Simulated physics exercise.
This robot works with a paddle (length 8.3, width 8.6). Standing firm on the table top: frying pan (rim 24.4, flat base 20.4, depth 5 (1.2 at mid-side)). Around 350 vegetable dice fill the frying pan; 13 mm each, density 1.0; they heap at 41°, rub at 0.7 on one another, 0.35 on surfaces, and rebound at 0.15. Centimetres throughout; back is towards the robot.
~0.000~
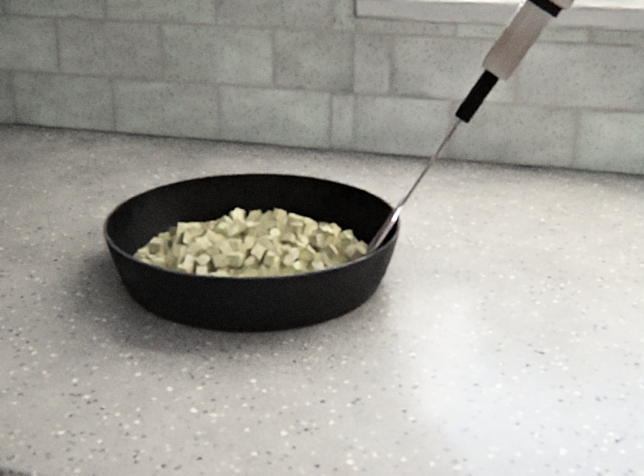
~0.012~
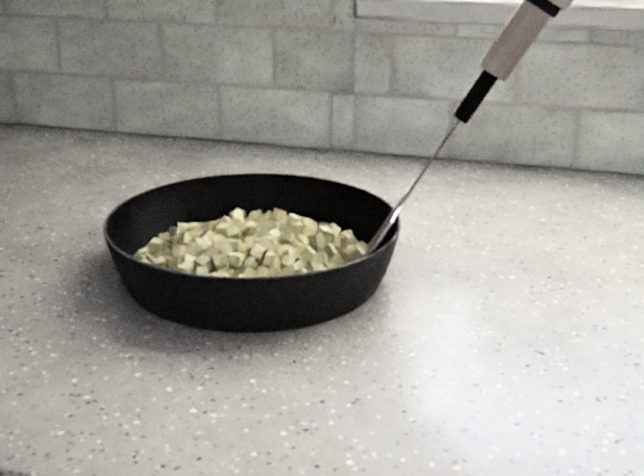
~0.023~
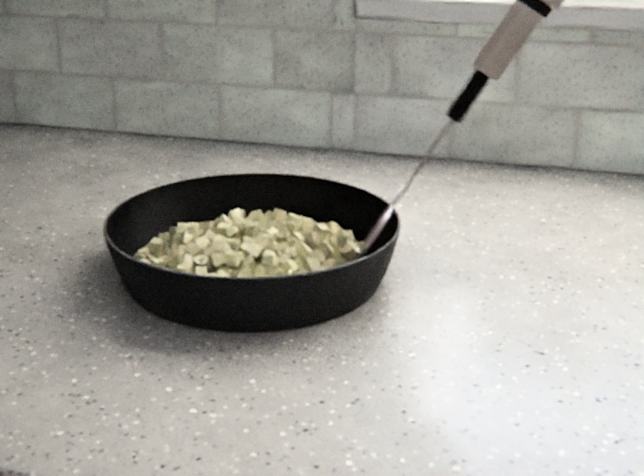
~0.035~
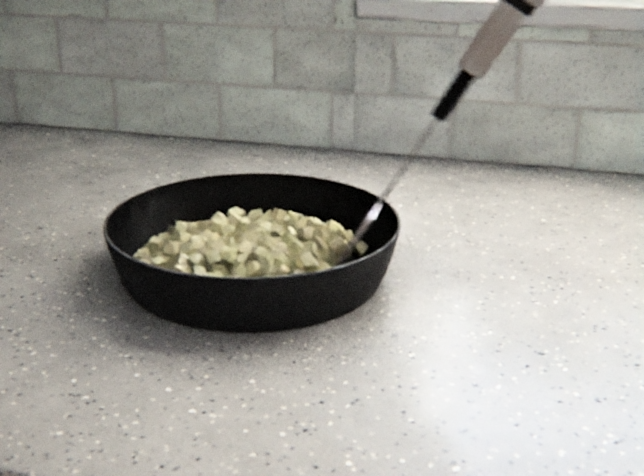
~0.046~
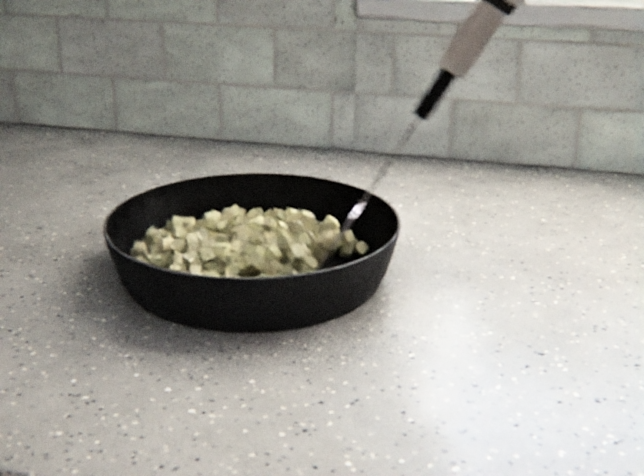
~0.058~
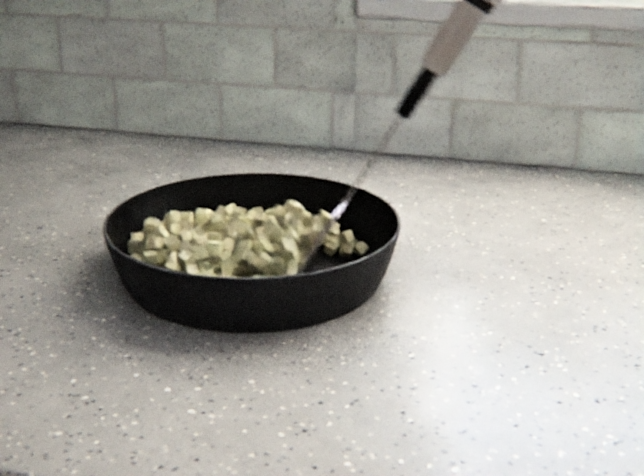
Black frying pan of pale diced vegetables on a speckled countertop, a long-handled paddle sliding left and pushing the dice leftward.
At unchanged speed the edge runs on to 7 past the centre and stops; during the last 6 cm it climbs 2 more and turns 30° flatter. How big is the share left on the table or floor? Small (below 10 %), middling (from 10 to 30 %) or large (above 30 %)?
Share on the table or floor: Middling (from 10 to 30 %).
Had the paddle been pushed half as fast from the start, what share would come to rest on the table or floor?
In that case some 0 per cent.
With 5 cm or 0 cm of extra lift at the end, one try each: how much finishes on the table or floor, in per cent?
Some 20 and 5 per cent.
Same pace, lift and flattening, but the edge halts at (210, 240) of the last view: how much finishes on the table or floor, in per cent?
About 5 per cent.
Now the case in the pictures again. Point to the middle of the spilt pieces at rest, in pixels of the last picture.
Near (68, 233).
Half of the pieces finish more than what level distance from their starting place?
Roughly 4 cm.
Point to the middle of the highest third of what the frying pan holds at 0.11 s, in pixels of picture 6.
Around (210, 225).
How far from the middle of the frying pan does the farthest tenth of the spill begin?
Roughly 30 cm.
After 0.09 s, sloping 60°, highest piece 9 above the table; 352 in the frying pan.
After 0.11 s, sloping 50°, highest piece 11 above the table; 351 in the frying pan, 1 on the blade or in flight.
After 0.33 s, sloping 30°, highest piece 14 above the table; 301 in the frying pan, 31 on the table or floor, 20 on the blade or in flight.
After 1.38 s, sloping 30°, highest piece 6 above the table; 301 in the frying pan, 51 on the table or floor.
At rest, 301 in the frying pan, 51 on the table or floor. That is 14 % on the table or floor.
